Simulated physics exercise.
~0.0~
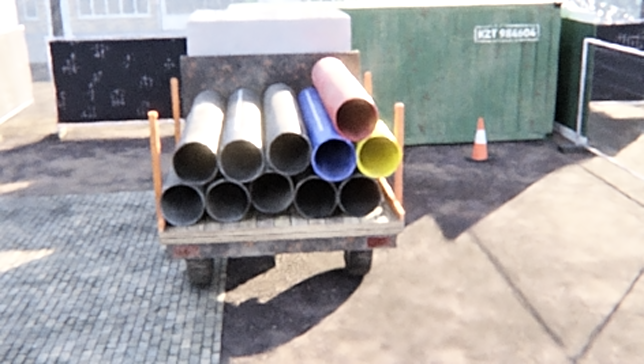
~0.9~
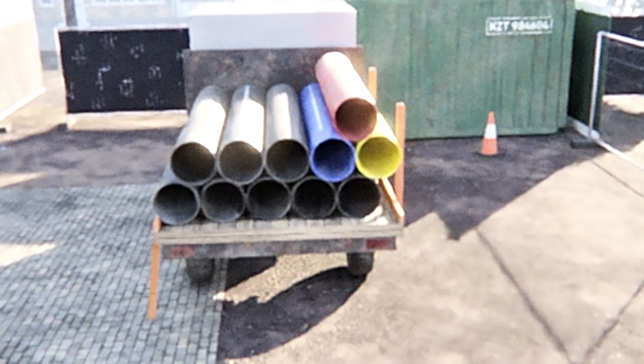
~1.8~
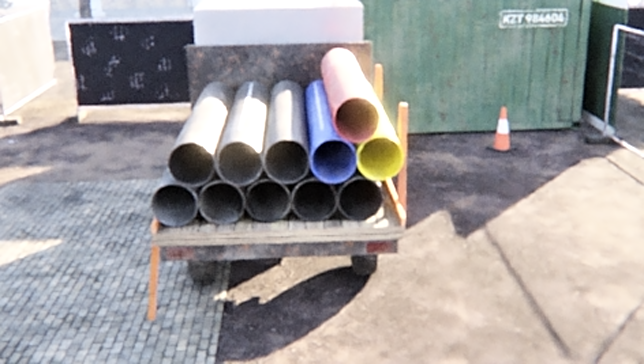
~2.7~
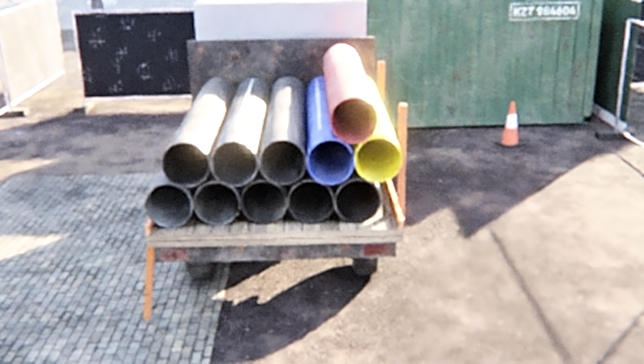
The orange posts on the left of a flatbed trailer drop, swinging down to hang below the deck, while those on the right stay upright. The trailer is seen from behind and slightly above, in a sunlit yard with a green container and a traffic cone beyond. Grey pipes lie stacked in two rows, with a blue and a yellow one at the right of the upper row and a red one resting on top of them. The view drifts slightly sideways. Despite the open left side, the stack holds, and every pipe remains aboard at the end.
